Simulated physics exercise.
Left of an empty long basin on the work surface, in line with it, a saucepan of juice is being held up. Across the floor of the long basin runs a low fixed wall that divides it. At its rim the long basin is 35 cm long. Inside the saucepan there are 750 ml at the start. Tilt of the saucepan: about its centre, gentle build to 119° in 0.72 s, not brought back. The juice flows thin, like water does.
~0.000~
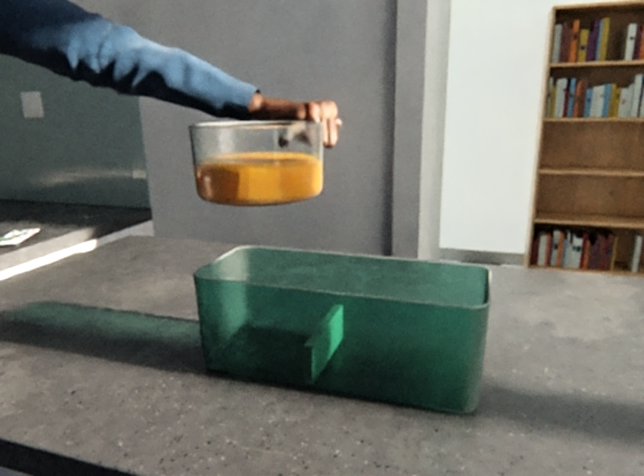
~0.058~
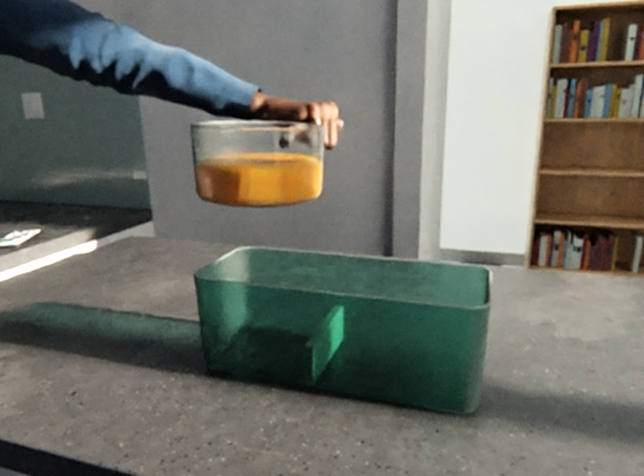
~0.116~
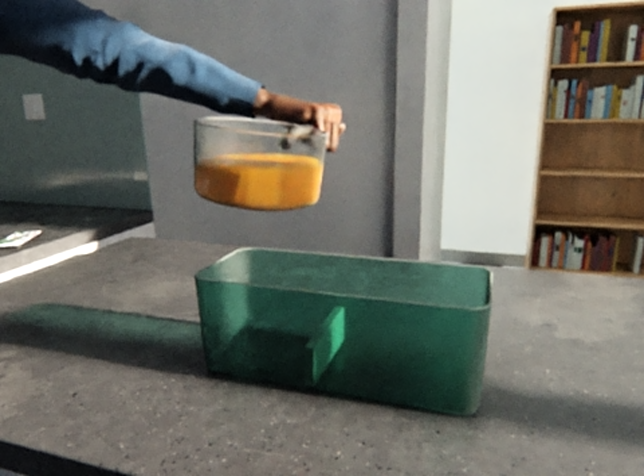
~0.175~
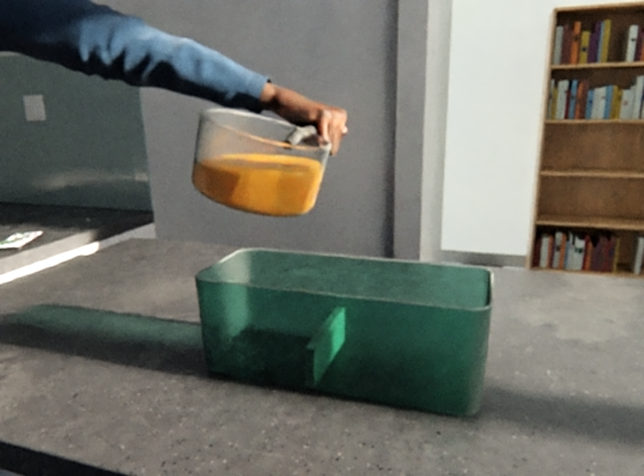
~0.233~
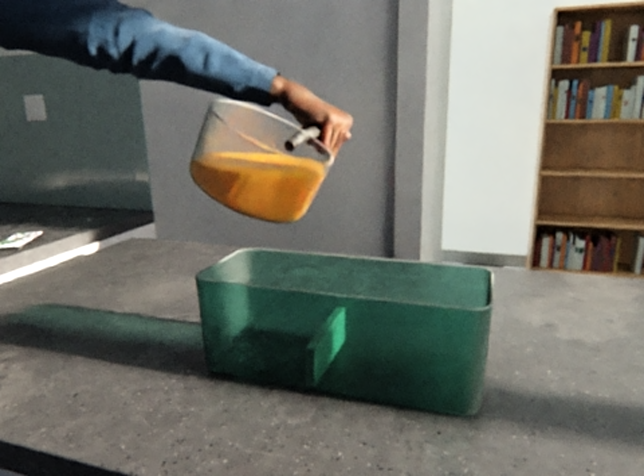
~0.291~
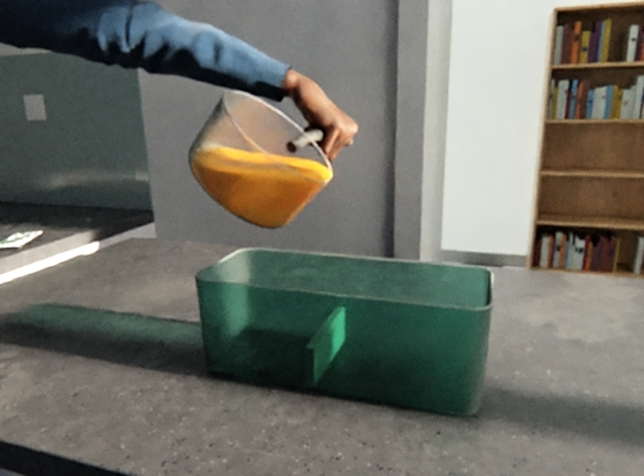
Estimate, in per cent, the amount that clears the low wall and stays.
Roughly 65 percent.
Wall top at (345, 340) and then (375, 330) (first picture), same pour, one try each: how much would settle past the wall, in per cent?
Some 45 in a hundred, then some 10 in a hundred.
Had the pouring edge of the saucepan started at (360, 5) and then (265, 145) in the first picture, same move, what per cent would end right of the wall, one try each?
85 then 10 %.
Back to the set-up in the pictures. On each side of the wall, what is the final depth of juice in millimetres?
Some 14 mm on the left and 20 mm on the right.
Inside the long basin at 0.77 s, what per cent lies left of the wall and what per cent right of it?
I'd say some 26 in a hundred on the left and 66 on the right.
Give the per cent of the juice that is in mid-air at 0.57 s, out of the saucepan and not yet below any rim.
Close to 32 per cent, I'd say.
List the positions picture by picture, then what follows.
It leans 0°; its right rim is at (318, 126); the juice meets the walls at (208, 158) and (318, 160); the long basin's rim runs from (217, 261) to (489, 287); the wall's top is at (325, 324), in the first frame.
It leans 2°; its right rim is at (319, 129); the juice meets the walls at (209, 158) and (318, 161), in the second frame.
It leans 7°; its right rim is at (323, 137); the juice meets the walls at (209, 158) and (319, 164), in the third frame.
It leans 17°; its right rim is at (326, 149); the juice meets the walls at (209, 158) and (321, 166), in the fourth frame.
It leans 28°; its right rim is at (328, 164); the juice meets the walls at (205, 154) and (324, 168), in the fifth frame.
It leans 42°; its right rim is at (326, 181); the juice meets the walls at (206, 147) and (323, 170), in the sixth frame.
Then, 0.57 s in, the tilt is 107° and 23 per cent is still to pour, 0 is left of the wall and 44 right of it.
Then, 0.77 s in, the tilt is 119° and 3 per cent is still to pour, 25 is left of the wall and 66 right of it.
Then, 0.99 s in, the tilt is 119° and 0 per cent is still to pour, 34 is left of the wall and 65 right of it.
Then, 1.22 s in, the tilt is 119° and 0 per cent is still to pour, 34 is left of the wall and 65 right of it.
Finally, 34 per cent lies left of the wall, 65 right of it and 1 outside.
